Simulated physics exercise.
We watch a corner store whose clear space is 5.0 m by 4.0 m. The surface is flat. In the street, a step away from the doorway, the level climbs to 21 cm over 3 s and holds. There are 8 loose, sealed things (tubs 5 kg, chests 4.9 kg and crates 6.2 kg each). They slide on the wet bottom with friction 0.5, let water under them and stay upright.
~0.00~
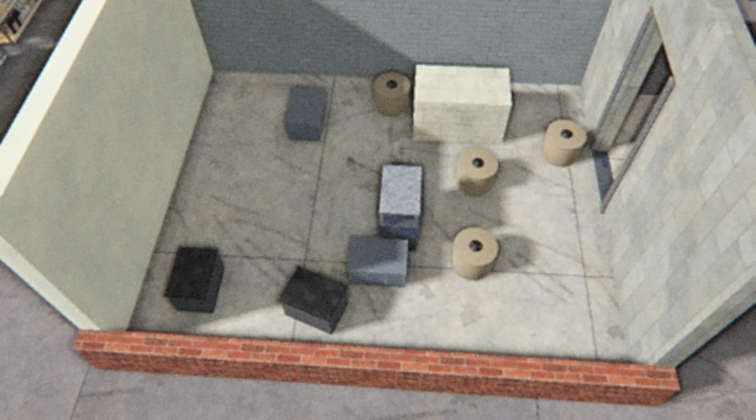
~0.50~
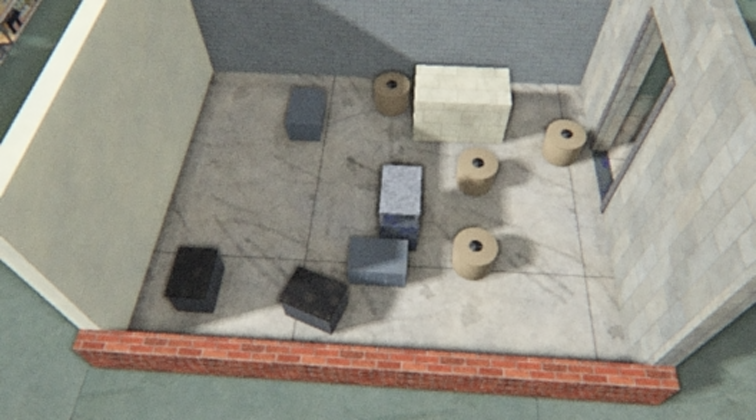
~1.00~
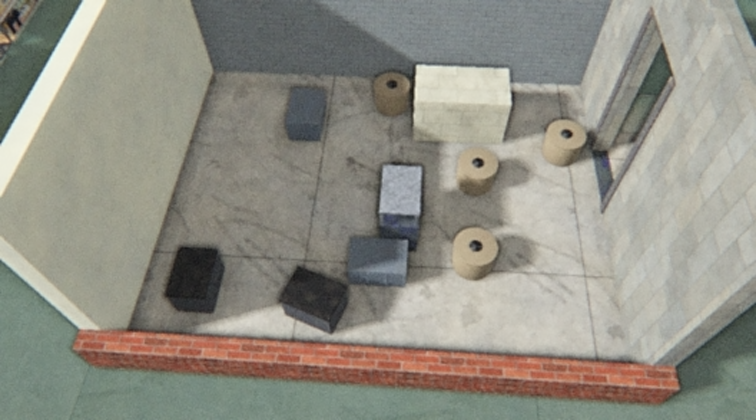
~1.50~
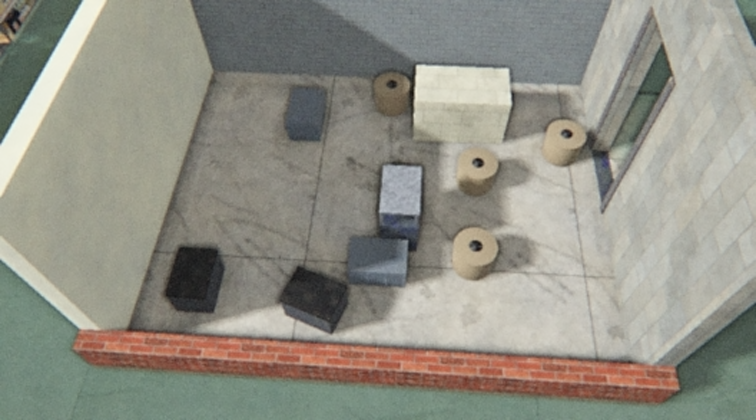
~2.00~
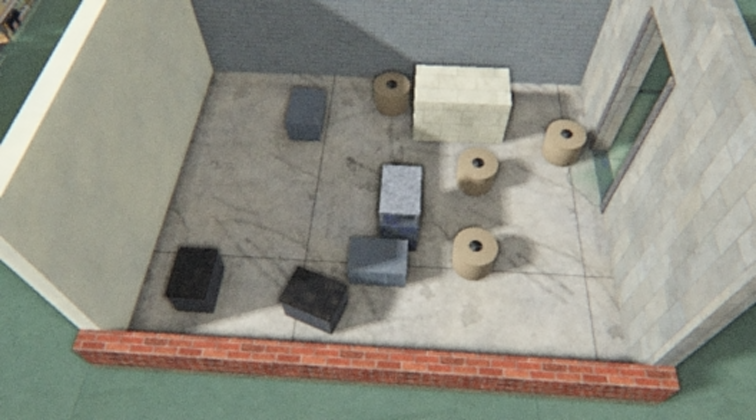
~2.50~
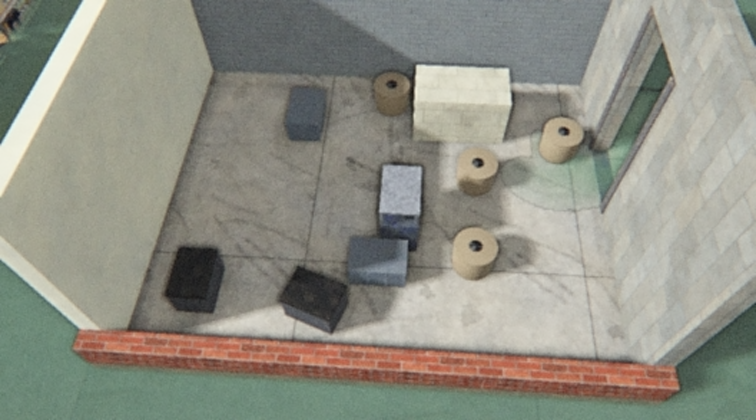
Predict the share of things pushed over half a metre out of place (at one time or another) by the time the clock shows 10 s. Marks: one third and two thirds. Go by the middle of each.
Share: One to two thirds.
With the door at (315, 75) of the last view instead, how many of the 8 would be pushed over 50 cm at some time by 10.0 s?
Then 5.
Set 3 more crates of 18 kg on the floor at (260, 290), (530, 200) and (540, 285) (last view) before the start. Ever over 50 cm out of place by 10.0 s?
In that order: Less, over, less.
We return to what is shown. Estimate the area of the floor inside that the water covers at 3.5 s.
Roughly 4.0 m2.
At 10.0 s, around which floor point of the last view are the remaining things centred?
Near (358, 203).
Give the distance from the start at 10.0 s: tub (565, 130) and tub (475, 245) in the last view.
In that order: 80 cm, 120 cm.
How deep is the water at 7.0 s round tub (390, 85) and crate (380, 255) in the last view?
Roughly 2 and 2 cm.
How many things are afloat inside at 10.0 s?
7 of them.
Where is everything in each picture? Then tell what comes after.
The first picture shows a tub at (567, 134) rests on the ground; a tub at (476, 246), on the bottom; water covers 0.0 m2; 0 of 8 have shifted.
The second picture shows a tub at (567, 134), on the bottom; a tub at (476, 246), on the bottom; water covers 0.0 m2; 0 of 8 have shifted.
The third picture shows a tub at (567, 134), on the bottom; a tub at (476, 246) rests on the ground; water covers 0.0 m2; 0 of 8 have shifted.
The fourth picture shows a tub at (567, 134), on the bottom; a tub at (476, 246), on the bottom; water covers 0.0 m2; 0 of 8 have shifted.
The fifth picture shows a tub at (567, 134) rests on the ground; a tub at (476, 246) rests on the ground; water covers 0.1 m2; 0 of 8 have shifted.
The sixth picture shows a tub at (564, 132), on the bottom, 5 cm from its start; a tub at (476, 246), on the bottom; 0.7 m2 under water; 0 of 8 have shifted.
After 3.5 s 1 of 8 are over 50 cm from their spots; 0 afloat.
After 4.5 s 2 of 8 are over 50 cm from their spots; 2 afloat.
After 7.0 s 3 of 8 are over 50 cm from their spots; 2 afloat.
After 10.0 s 4 of 8 are over 50 cm from their spots, and 4 have been at some point; 7 afloat.
